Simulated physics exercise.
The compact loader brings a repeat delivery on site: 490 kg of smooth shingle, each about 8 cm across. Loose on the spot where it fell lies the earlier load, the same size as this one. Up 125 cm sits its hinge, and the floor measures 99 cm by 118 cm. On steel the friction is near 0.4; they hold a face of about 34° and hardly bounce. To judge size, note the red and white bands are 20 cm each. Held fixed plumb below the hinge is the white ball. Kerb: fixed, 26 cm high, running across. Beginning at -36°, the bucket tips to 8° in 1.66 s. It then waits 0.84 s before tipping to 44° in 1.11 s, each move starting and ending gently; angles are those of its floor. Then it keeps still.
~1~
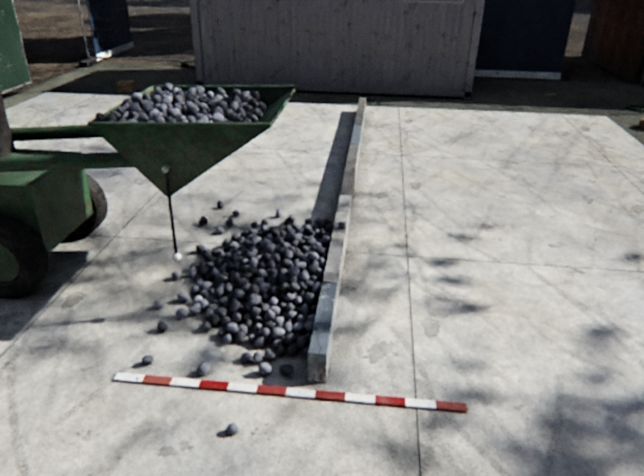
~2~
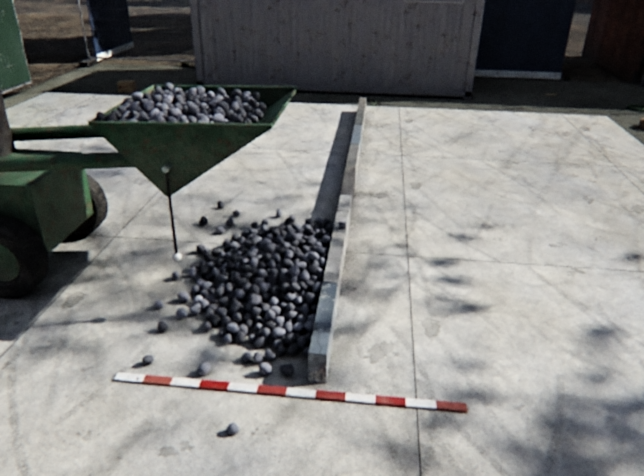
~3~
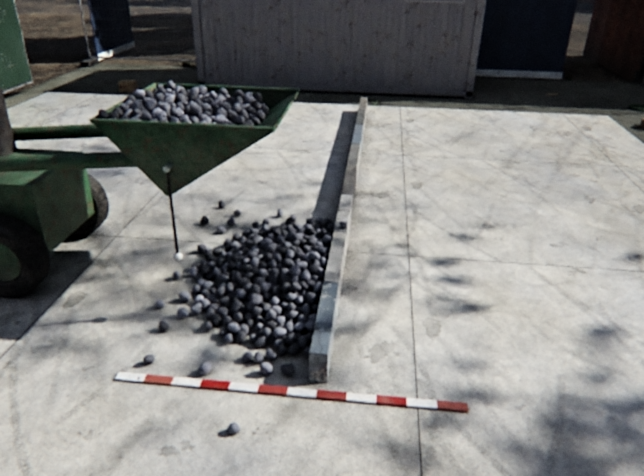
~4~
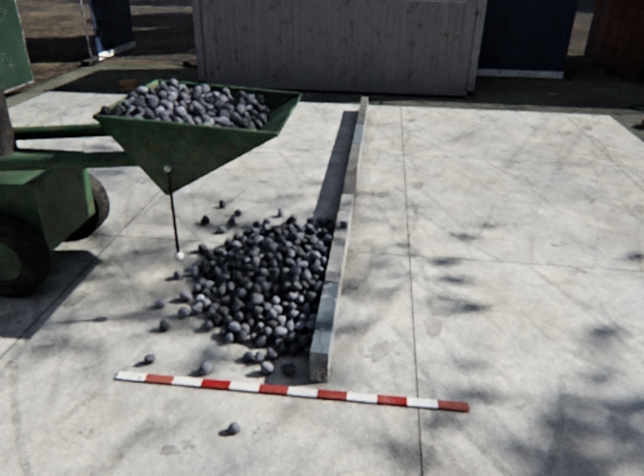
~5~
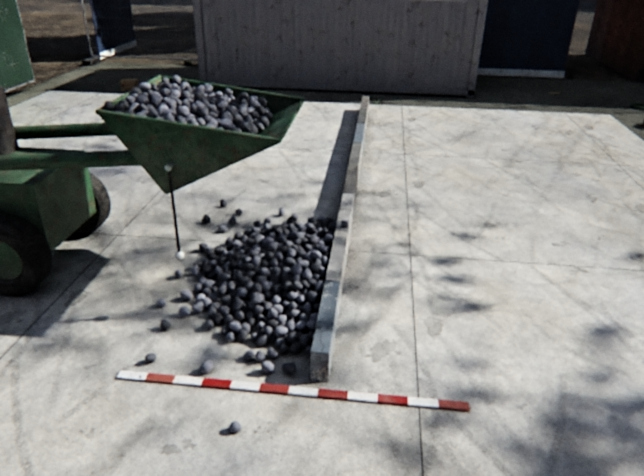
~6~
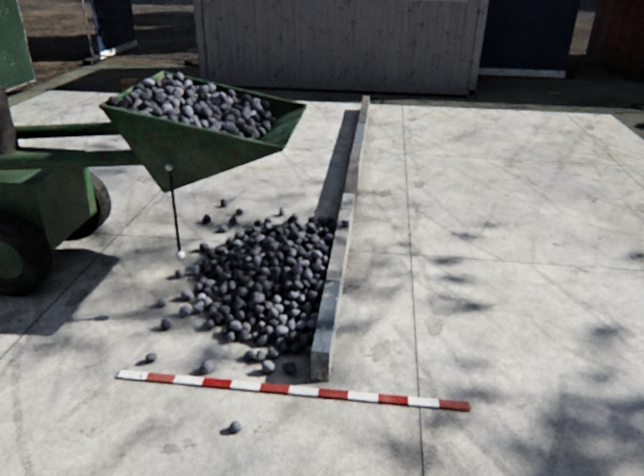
At first, a green bucket heaped with dark, rounded stones sits almost still above a paved yard, beside a loose pile lying against a low kerb. The bucket then tilts slightly to the right, its right lip dipping as its left edge rises, while its load stays inside and the pile remains still.
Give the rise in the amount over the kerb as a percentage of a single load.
10 %.
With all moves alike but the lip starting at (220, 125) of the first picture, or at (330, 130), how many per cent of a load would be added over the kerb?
Case one about 0 %, case two about 75 %.
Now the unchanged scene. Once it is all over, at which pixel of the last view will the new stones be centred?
The centre sits about (298, 256).
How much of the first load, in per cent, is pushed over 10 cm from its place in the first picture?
Near 10 per cent, I reckon.
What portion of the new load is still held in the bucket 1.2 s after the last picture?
Held: Around 100 % of the load.
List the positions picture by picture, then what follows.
In the first frame, lip at (271, 125), floor tilted -36°, highest stones at (182, 96). The earlier load is highest near (301, 247), 26 cm above ground level, 100 % on this side of the kerb.
In the second frame, lip at (272, 126), floor tilted -35°, highest stones at (182, 96).
In the third frame, lip at (274, 130), floor tilted -34°, highest stones at (175, 93).
In the fourth frame, lip at (277, 135), floor tilted -31°, highest stones at (171, 92).
In the fifth frame, the bucket is at -27°, its lip at (280, 141); the top of the load is at (161, 87).
In the sixth frame, the bucket is at -23°, its lip at (283, 149); the top of the load is at (163, 85).
Then, 0.6 s after the last picture the floor is at 1°; in per cent of one load, 100 in the bucket, 100 on this side of the kerb; the foremost stones are at (328, 264).
Then, 1.2 s after the last picture the floor is at 8°; in per cent of one load, 98 in the bucket, 102 on this side of the kerb; the foremost stones are at (328, 264).
Then, 3.5 s after the last picture the floor is at 44°; in per cent of one load, 0 in the bucket, 190 on this side of the kerb, 10 over the kerb; the foremost stones are at (486, 312).
Then, 6.2 s after the last picture the floor is at 44°; in per cent of one load, 0 in the bucket, 190 on this side of the kerb, 10 over the kerb; the foremost stones are at (487, 312). Net gain over the kerb, 10.
